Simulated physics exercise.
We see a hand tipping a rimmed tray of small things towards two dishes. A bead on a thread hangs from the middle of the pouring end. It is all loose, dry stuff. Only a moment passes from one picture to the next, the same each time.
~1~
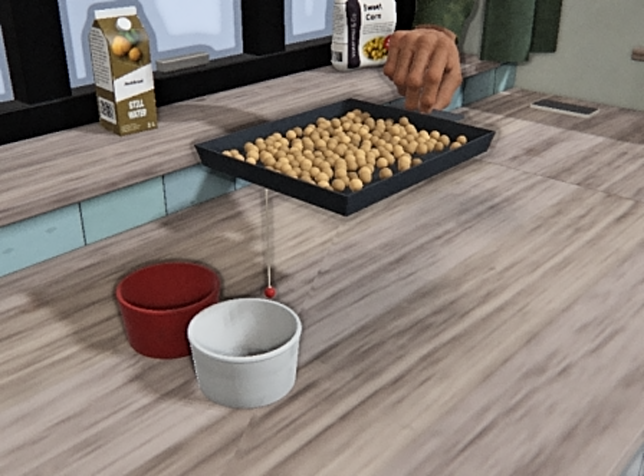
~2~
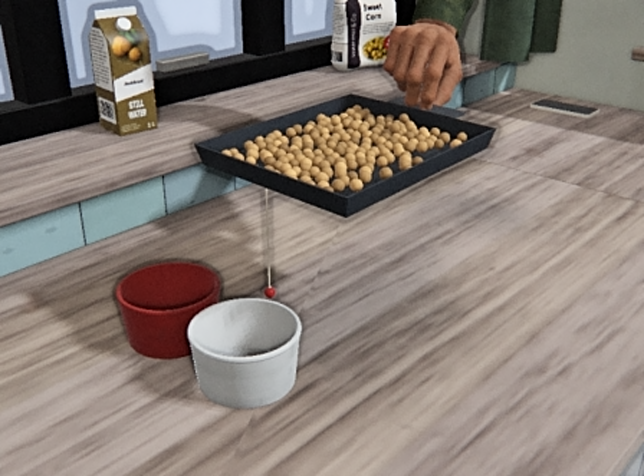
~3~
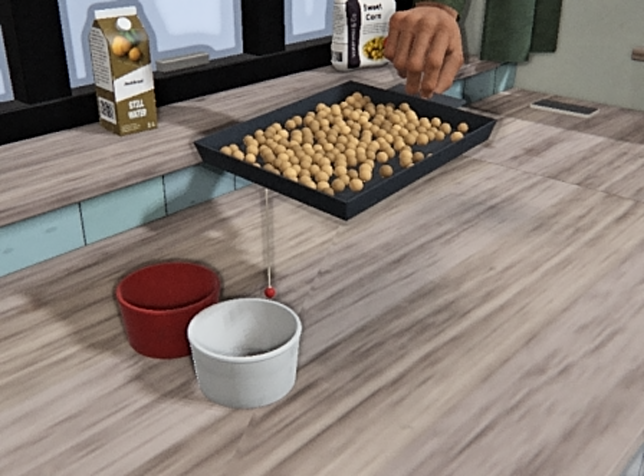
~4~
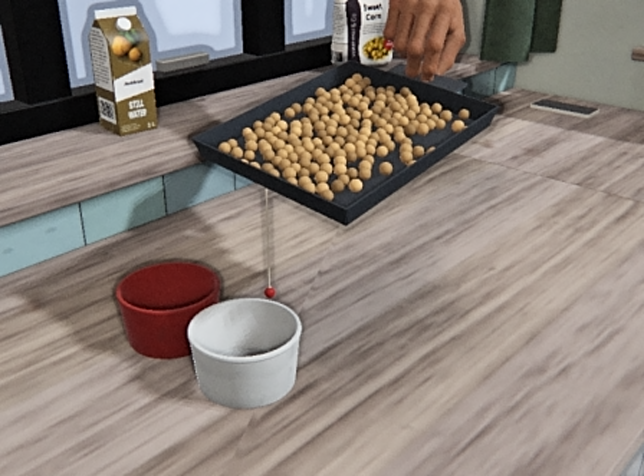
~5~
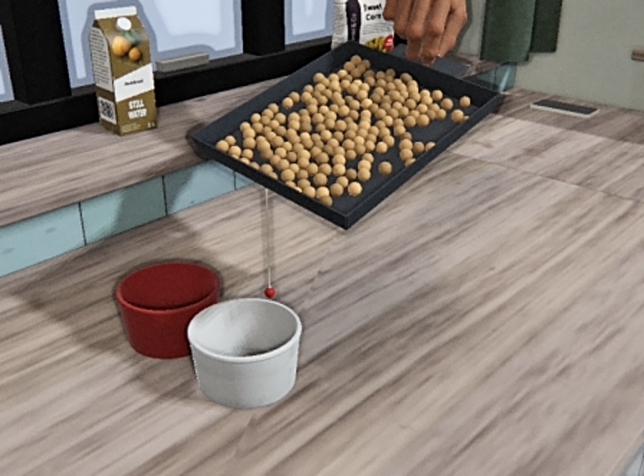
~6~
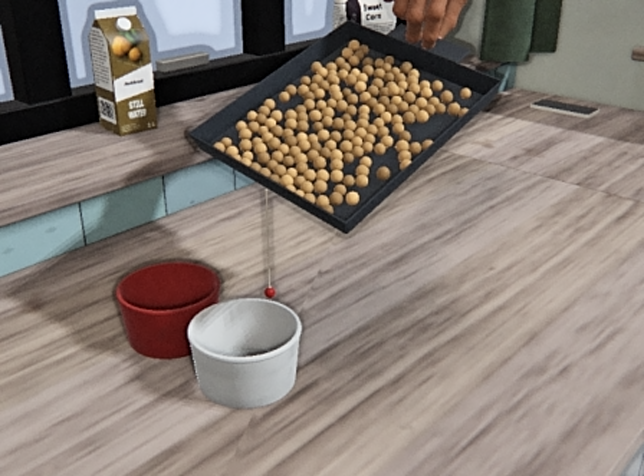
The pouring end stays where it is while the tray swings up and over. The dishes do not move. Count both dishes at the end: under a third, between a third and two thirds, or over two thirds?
Caught overall: Less than a third.
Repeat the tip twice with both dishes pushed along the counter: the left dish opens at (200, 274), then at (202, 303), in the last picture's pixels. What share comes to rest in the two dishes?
In turn 0 and 50 in a hundred.
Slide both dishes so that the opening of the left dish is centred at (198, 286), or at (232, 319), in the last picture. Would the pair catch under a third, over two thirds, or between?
In turn: Under a third; over two thirds.
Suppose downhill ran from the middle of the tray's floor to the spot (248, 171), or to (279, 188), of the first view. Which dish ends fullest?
At the first place the left dish, at the second the right-hand dish.
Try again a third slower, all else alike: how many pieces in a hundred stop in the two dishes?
It comes to 10 per cent or so.
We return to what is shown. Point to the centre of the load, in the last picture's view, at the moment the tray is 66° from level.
Near (327, 198).
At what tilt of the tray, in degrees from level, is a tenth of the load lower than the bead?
At about 70°.
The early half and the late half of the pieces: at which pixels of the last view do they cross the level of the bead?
First near (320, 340), later near (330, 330).
Shortly afterwards, tray tipped steeply; the bulk on the tray; a little outside both; near a quarter in the air.
Next, tray tipped past a quarter turn; a little on the tray; a little in the right dish; the bulk outside both; a little in the air.
Some moments later, tray tipped past a quarter turn; a little in the right dish; all but a few outside both.
In the end, tray tipped past a quarter turn; a little in the right dish; none at all in the left dish; all but a few outside both.
